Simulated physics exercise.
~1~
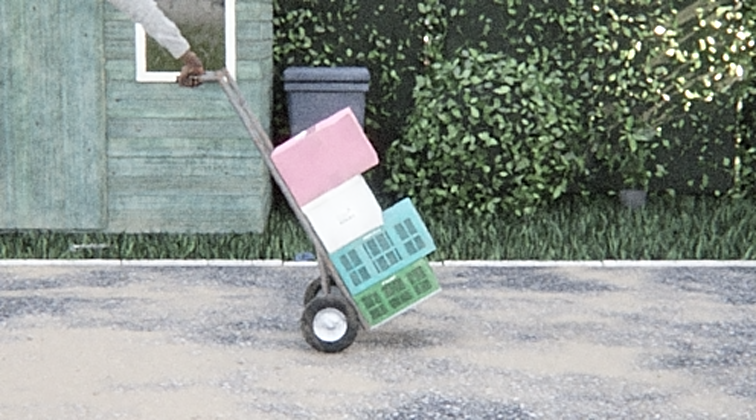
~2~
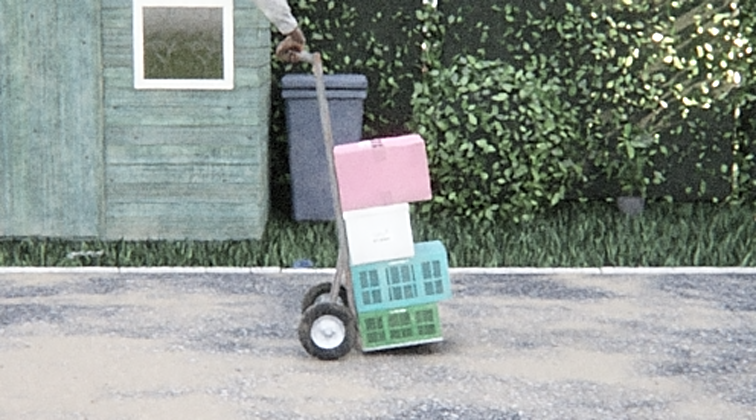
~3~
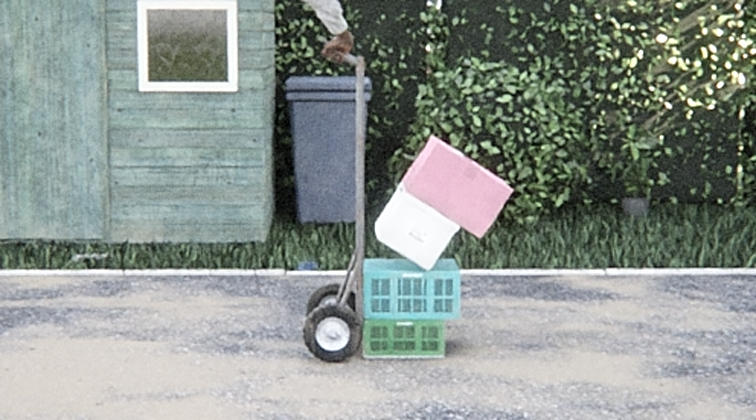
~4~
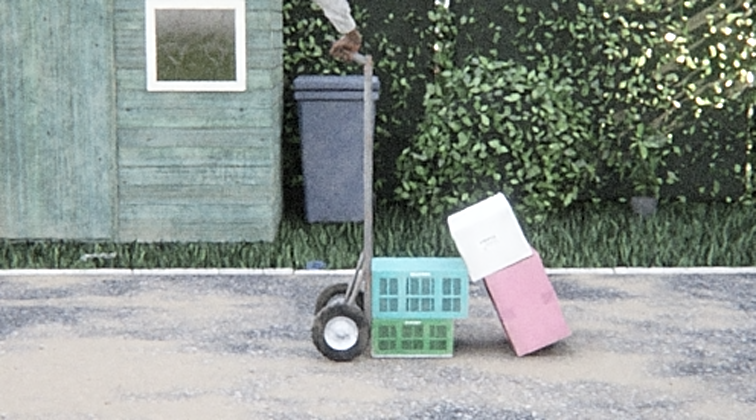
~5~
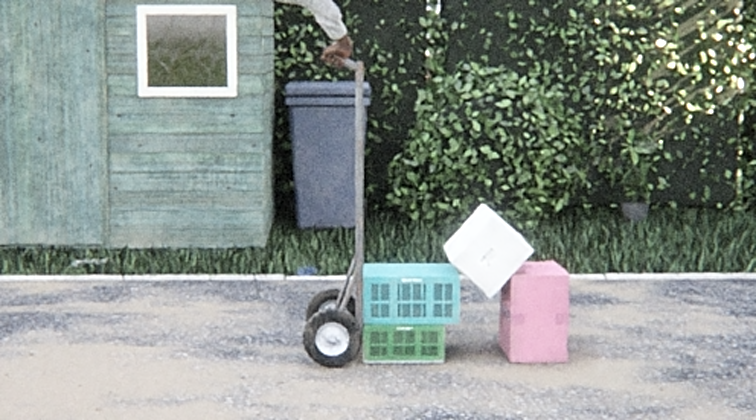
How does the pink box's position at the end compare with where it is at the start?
At the start the pink box sits on top of the stack on the tilted hand truck. By the end it is lower and farther right, on the ground beyond the two crates.
